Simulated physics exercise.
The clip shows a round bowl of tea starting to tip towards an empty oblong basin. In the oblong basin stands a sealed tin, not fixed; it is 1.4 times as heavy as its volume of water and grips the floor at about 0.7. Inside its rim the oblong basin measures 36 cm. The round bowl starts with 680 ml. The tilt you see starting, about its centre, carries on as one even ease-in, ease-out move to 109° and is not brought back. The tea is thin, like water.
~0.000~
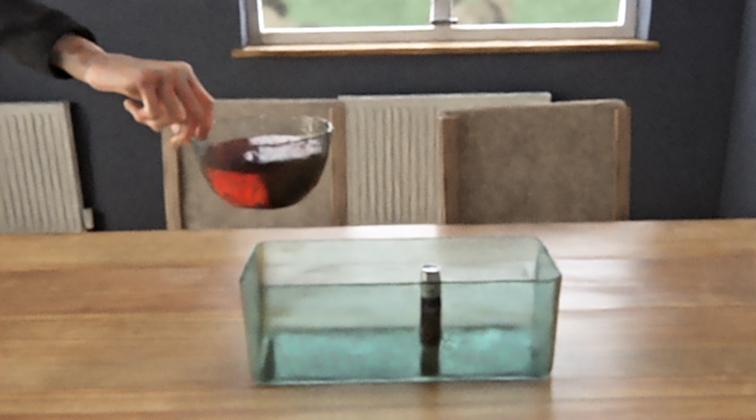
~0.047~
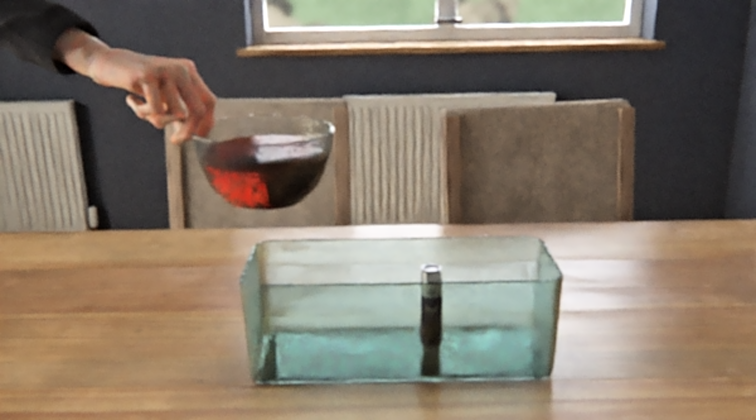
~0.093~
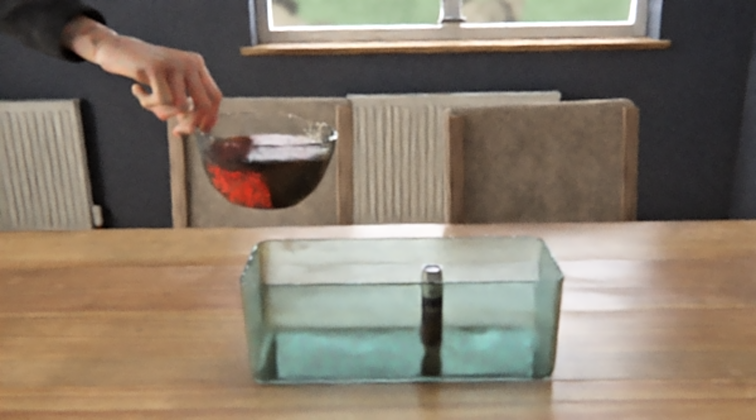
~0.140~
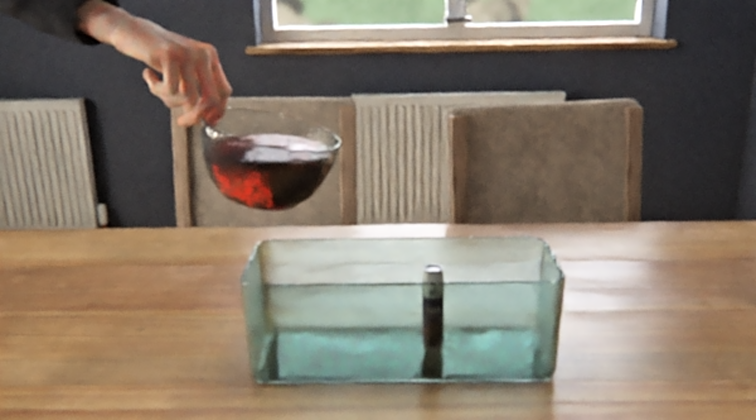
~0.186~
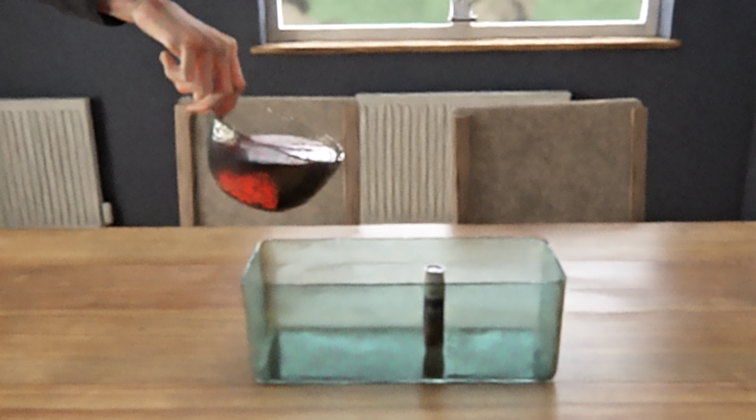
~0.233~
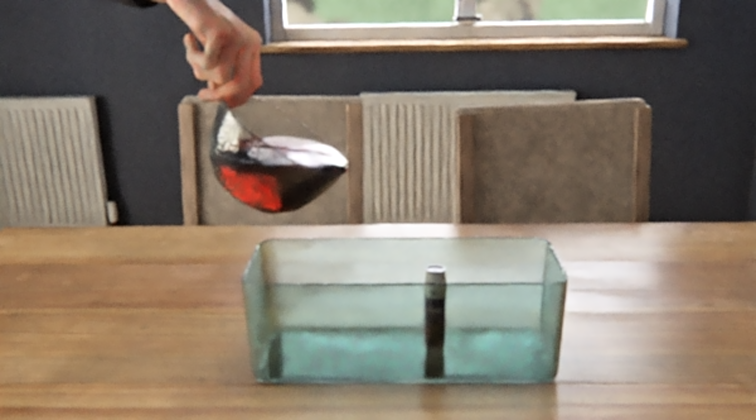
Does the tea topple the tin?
The tin remains upright.
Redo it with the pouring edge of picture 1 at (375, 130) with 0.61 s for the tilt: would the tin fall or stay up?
Then it goes over.
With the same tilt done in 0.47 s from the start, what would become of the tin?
The tin keeps standing.
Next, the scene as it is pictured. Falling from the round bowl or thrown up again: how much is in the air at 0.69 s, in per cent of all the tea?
Near 2 in a hundred.
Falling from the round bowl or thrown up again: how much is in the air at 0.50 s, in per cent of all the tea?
Some 32 per cent.
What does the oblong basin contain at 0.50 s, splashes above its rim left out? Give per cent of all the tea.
Near 52 in a hundred.
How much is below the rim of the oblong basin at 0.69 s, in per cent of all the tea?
Some 98 per cent.
By 0.50 s the tilt is 100° and 16 per cent is still to pour; the tin stands where it began.
By 0.69 s the tilt is 109° and 0 per cent is still to pour; the tin stands where it began.
By 0.89 s the tilt is 109° and 0 per cent is still to pour; the tin stands where it began.
By 1.11 s the tilt is 109° and 0 per cent is still to pour; the tin stands where it began.
At rest the tin stands where it began.
